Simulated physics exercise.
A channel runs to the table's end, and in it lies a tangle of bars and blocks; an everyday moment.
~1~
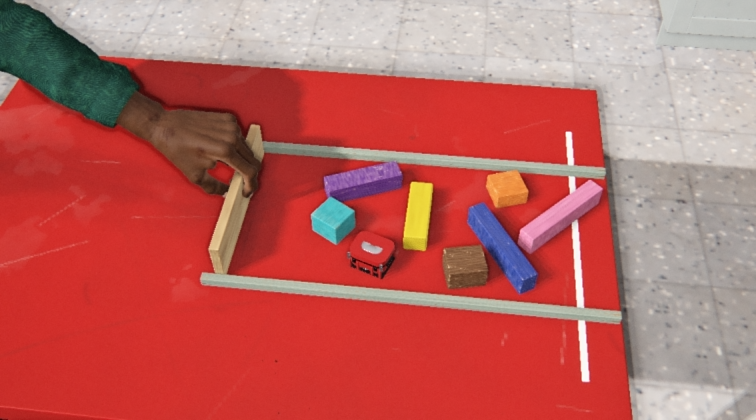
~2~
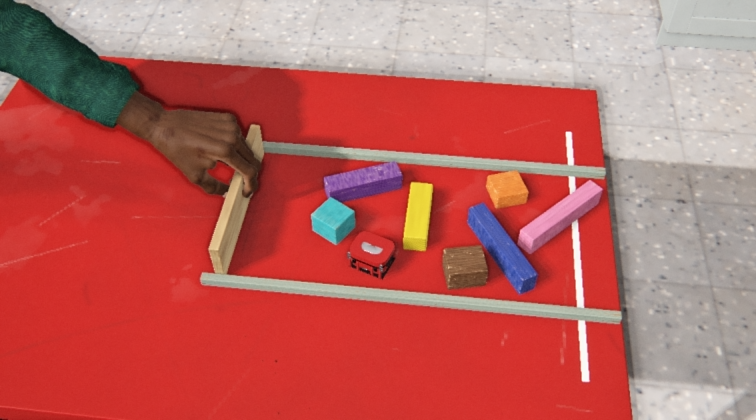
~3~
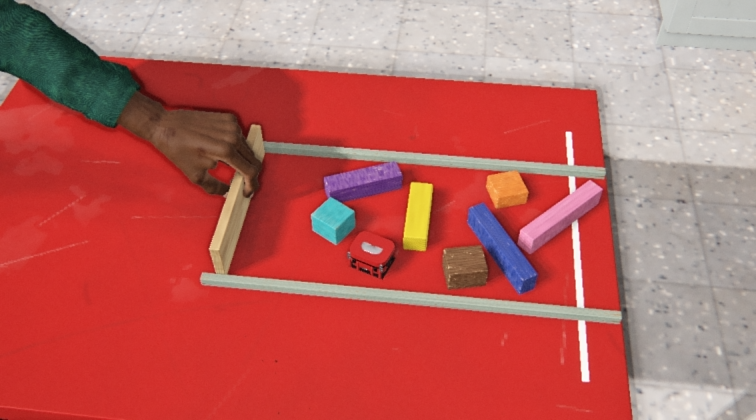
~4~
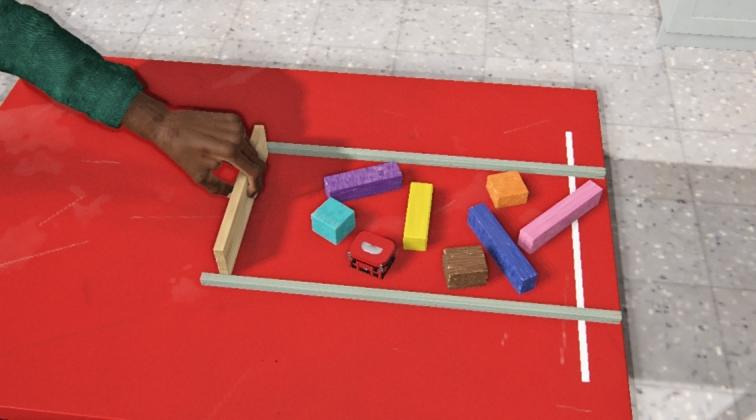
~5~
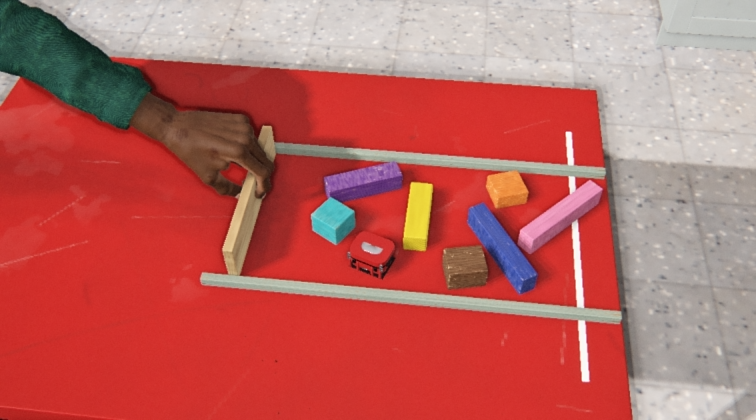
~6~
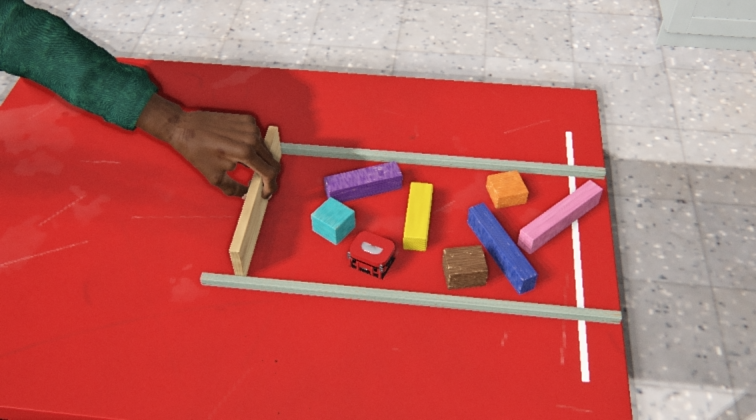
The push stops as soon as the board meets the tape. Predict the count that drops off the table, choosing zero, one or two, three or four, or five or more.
The count that drops off is five or more.
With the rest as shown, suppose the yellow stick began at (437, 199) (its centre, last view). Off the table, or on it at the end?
Here the yellow stick departs.
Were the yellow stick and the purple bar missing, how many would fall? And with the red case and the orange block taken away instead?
3 and 3.
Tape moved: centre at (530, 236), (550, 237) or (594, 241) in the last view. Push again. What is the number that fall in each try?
Counts per try, in order: 1 / 3 / 6.
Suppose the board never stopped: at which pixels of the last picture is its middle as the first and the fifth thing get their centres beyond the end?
I'd say close to (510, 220), and after that close to (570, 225).
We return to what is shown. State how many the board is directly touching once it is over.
Looks like 3 of them, all told.
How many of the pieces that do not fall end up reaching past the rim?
2 overhanging.
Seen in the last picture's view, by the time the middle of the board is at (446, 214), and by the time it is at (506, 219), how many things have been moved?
Tally at point one: 8; at point two: 8.
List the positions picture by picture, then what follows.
Pink bar (561, 216); orange block (507, 189); blue bar (501, 247); board (239, 197); tape (576, 240), in the first picture.
Orange block (507, 189); turquoise block (334, 221), in the second picture.
Blue bar (501, 247); board (240, 197), in the third picture.
Pink bar (561, 216); purple bar (363, 183), in the fourth picture.
Orange block (507, 189); yellow stick (418, 216), in the fifth picture.
Pink bar (561, 216); orange block (507, 189); blue bar (501, 247); board (258, 198); tape (576, 240), in the sixth picture.
Soon after, none off yet; pink bar at rest near (561, 216); orange block at rest near (507, 189); blue bar at rest near (501, 247).
At rest, the number that fall off is five or more; fallen, yellow stick, brown block, blue bar, orange block and pink bar.
